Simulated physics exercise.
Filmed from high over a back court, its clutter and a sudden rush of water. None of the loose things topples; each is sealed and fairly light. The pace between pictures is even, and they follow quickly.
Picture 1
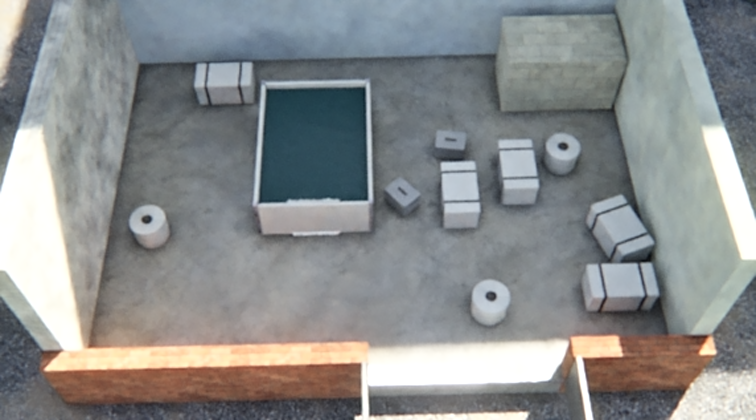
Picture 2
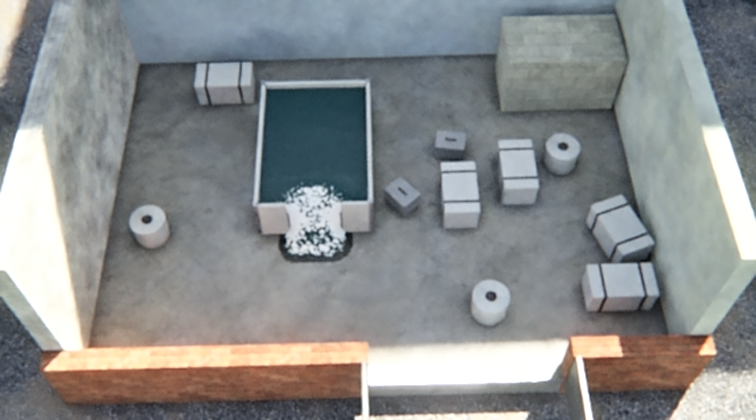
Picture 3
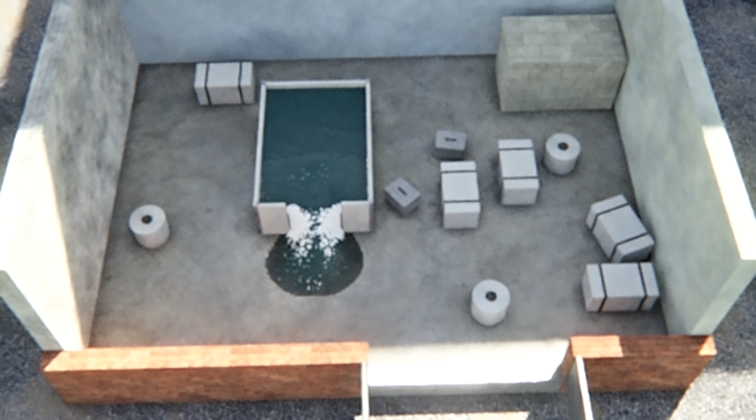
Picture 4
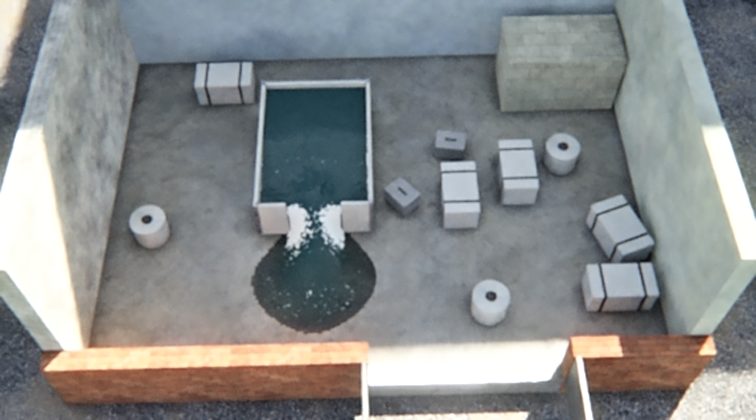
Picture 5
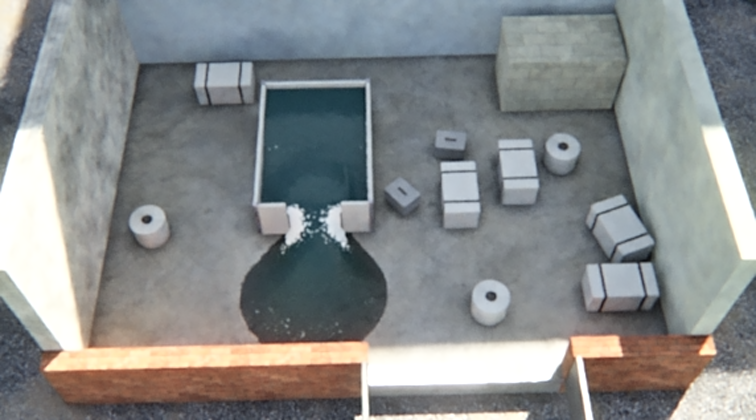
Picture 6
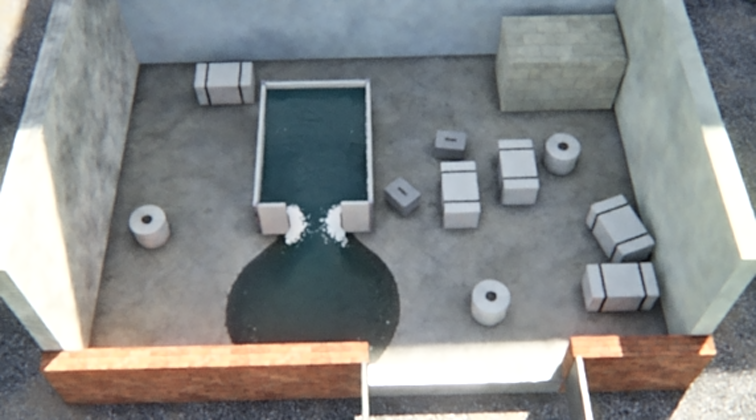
To begin with, a walled court holds a full tank of dark water among scattered pale blocks and round drums. The tank's near side opens and white, foaming water bursts through, then spreads in a widening dark pool toward the low brick wall, while the surrounding objects stay put.
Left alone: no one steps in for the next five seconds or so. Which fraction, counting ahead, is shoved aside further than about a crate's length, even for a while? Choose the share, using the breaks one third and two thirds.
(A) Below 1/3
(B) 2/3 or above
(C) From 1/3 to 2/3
(A) Below 1/3.
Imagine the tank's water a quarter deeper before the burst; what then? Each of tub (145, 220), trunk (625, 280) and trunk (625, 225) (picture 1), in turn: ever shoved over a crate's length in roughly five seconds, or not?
Order as given: Displaced that much; not past it; not past it.
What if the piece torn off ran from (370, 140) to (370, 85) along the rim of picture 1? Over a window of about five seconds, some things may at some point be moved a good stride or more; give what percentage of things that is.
It comes to roughly 50 %.
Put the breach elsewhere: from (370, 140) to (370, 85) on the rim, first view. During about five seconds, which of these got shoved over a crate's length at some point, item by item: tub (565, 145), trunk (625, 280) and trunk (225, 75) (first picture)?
Taking them one at a time, the first gets shoved clear, the second gets shoved clear and the third not displaced that far.
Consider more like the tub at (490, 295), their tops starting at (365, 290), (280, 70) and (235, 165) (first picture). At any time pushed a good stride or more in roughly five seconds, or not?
So, in order, the copies go a long way, nowhere much, nowhere much.
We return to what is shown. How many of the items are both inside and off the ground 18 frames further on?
The figure is 0.
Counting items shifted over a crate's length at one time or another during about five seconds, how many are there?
1 in all.
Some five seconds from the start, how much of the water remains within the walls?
About 84 percent.
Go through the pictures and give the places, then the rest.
A tote at (403, 192) rests on the ground; a tub at (147, 220), on the bottom; 0 of 10 have shifted, in the first frame.
A tote at (403, 192) rests on the ground; a tub at (147, 220), on the bottom; 0 of 10 have shifted, in the second frame.
A tote at (403, 192), on the bottom; a tub at (147, 220) rests on the ground; 0 of 10 have shifted, in the third frame.
A tote at (403, 192) rests on the ground; a tub at (147, 220) rests on the ground; 0 of 10 have shifted, in the fourth frame.
A tote at (403, 192), on the bottom; a tub at (147, 220) rests on the ground; 0 of 10 have shifted, in the fifth frame.
A tote at (403, 192), on the bottom; a tub at (147, 220) rests on the ground; 0 of 10 have shifted, in the sixth frame.
A moment on, 0 of 10 are well off their spots; 0 afloat.
Next, 0 of 10 are well off their spots; 0 afloat.
Later, 0 of 10 are well off their spots; 0 afloat.
In the end, 1 of 10 are well off their spots, and 1 have been at some point; 0 afloat.
